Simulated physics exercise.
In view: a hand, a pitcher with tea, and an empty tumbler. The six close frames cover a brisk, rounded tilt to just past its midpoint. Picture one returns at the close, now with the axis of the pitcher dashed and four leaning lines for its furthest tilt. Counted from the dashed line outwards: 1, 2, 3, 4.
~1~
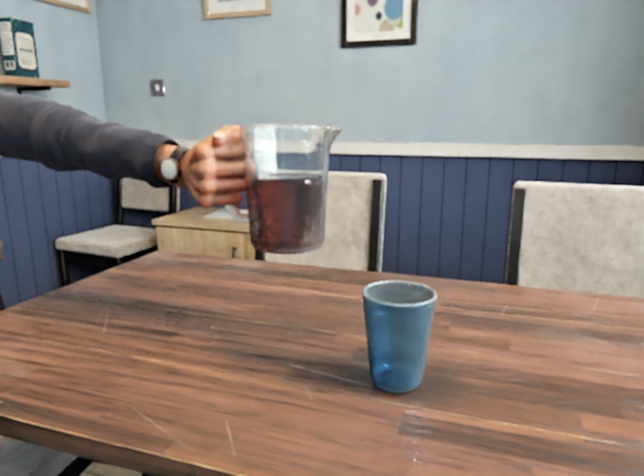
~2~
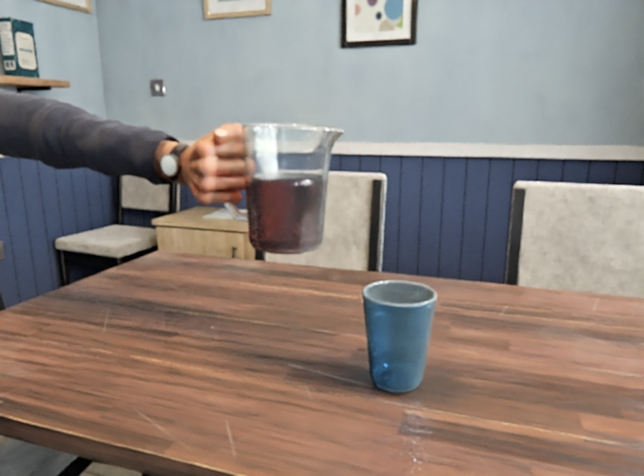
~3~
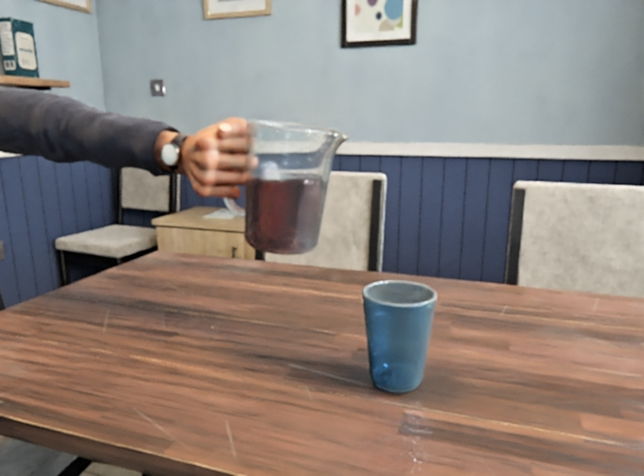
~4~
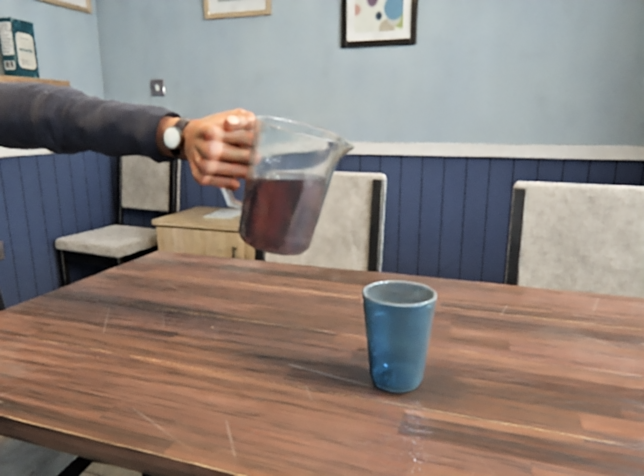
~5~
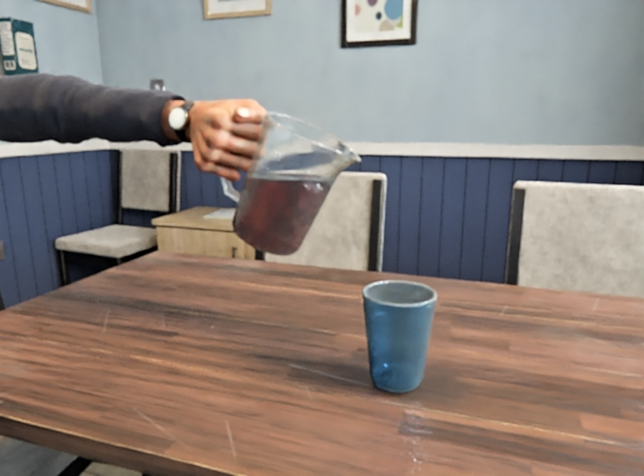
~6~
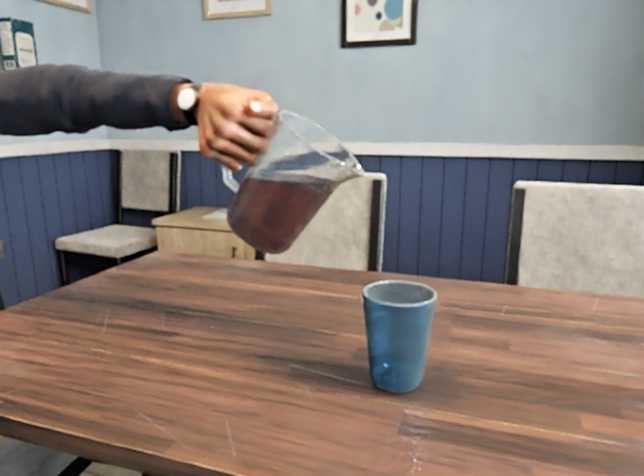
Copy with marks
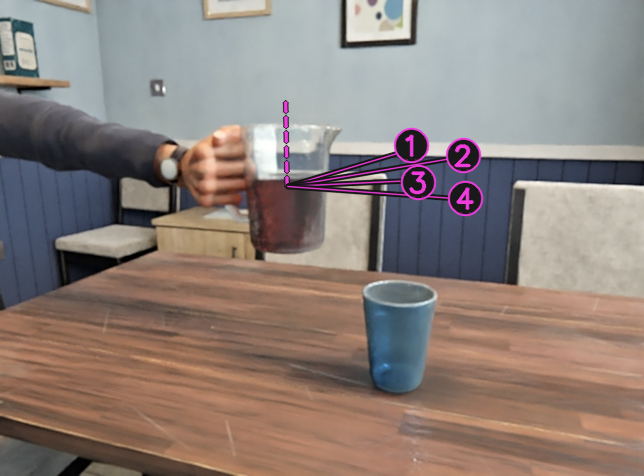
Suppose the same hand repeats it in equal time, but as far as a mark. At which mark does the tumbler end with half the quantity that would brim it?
Use line 1.
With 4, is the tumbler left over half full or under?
Over.
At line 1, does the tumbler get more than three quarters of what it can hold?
No.
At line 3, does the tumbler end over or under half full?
Over.
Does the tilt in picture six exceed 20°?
Yes.
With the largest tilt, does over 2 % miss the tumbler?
Yes.
In magenta, 1 at (396, 153); 2 at (446, 159); 3 at (400, 181); 4 at (448, 198).
For line 1, the tumbler ends with about 52 % of what it can hold.
For line 2, the tumbler ends with about 68 % of what it can hold; 3 % of the tea is spilt.
For line 3, the tumbler ends with about 75 % of what it can hold; 11 % of the tea is spilt.
For line 4, the tumbler ends with about 82 % of what it can hold; 18 % of the tea is spilt.
